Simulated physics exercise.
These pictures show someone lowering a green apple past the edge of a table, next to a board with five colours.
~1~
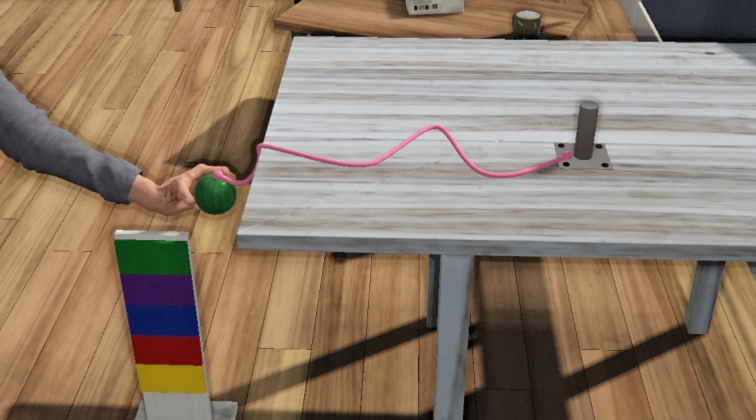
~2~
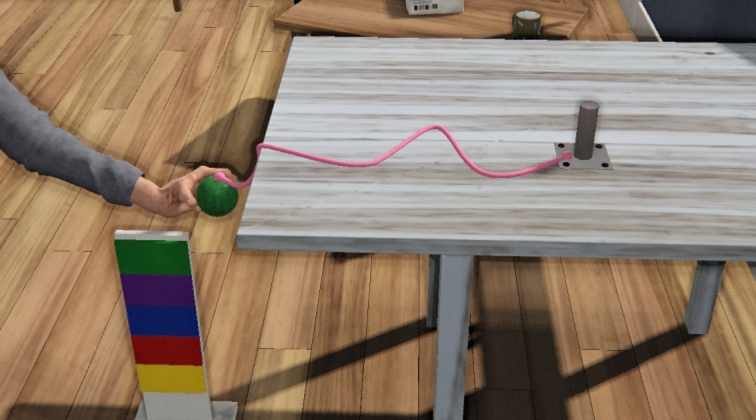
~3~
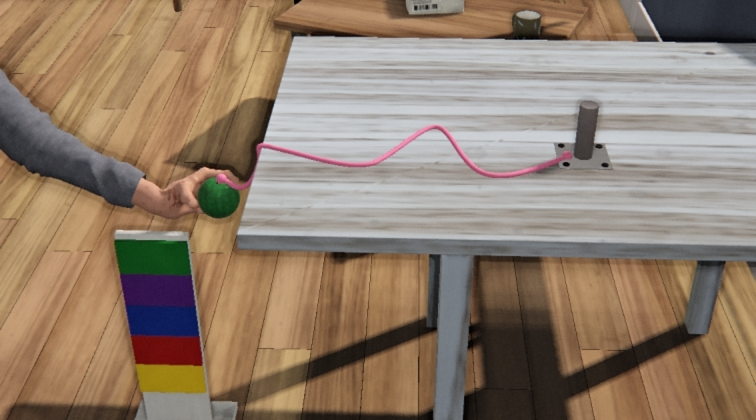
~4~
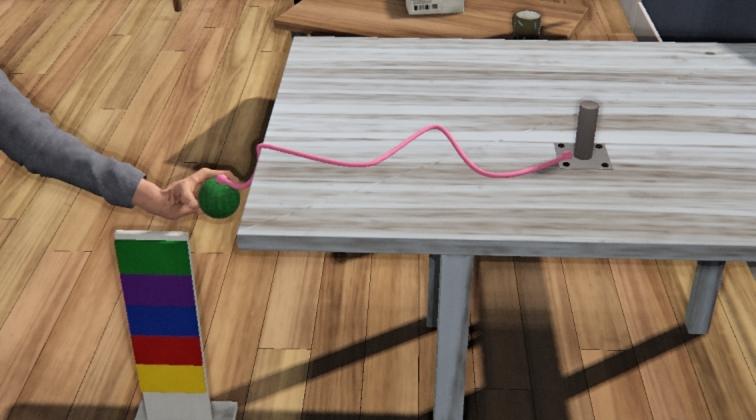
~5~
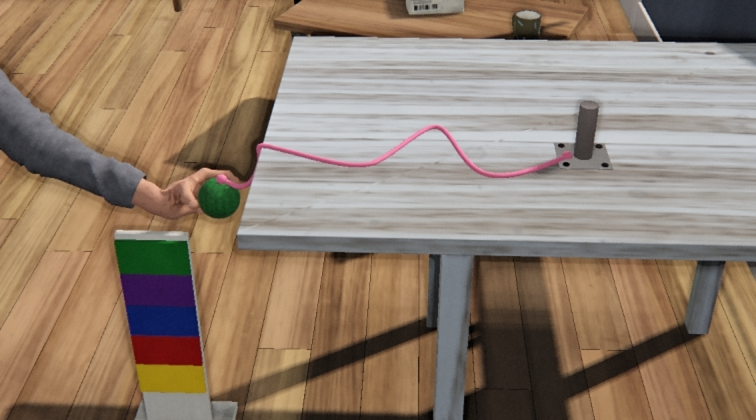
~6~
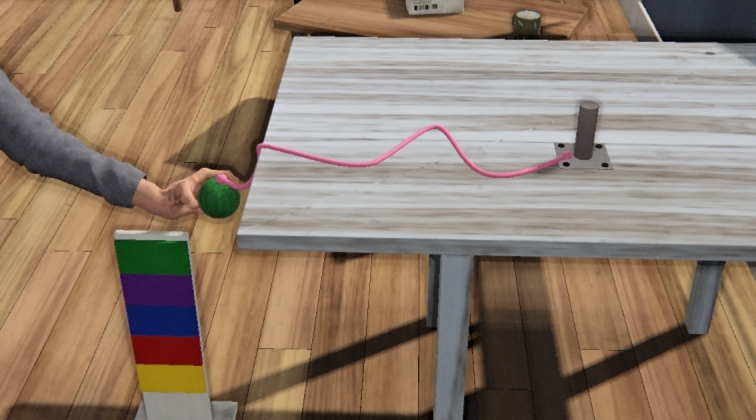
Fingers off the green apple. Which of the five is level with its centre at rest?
The blue one.
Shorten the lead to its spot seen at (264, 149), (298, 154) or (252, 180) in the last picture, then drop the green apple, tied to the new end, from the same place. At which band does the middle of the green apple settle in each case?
It would be green; higher than all five; purple.
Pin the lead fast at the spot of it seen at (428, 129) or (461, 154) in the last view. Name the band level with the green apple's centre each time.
Taking them in turn: Green; purple.
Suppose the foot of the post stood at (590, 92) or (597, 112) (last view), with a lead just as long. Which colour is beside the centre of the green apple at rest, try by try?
It would be purple; purple.
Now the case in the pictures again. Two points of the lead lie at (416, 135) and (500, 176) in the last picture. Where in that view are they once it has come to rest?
At (334, 146), then (484, 152).
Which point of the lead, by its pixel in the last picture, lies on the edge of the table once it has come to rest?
Near (374, 163).
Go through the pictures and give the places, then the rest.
The first frame shows green apple (215, 194); green (152, 259); purple (157, 291); blue (162, 322); red (167, 352); yellow (171, 380).
The second frame shows green apple (217, 196); lead through (533, 170) (462, 155) (421, 133) (361, 165) (276, 149).
The third frame shows green apple (219, 197).
The fourth frame shows green apple (219, 198); lead through (533, 170) (462, 155) (421, 133) (361, 165) (276, 149).
The fifth frame shows green apple (219, 198).
The sixth frame shows green apple (219, 198); lead through (533, 170) (462, 155) (421, 133) (361, 165) (276, 149).
A little later, apple near (261, 308); level with purple.
Next, apple near (280, 323); level with blue.
When it is over, apple near (273, 322); level with blue. The lead holds its middle at blue.
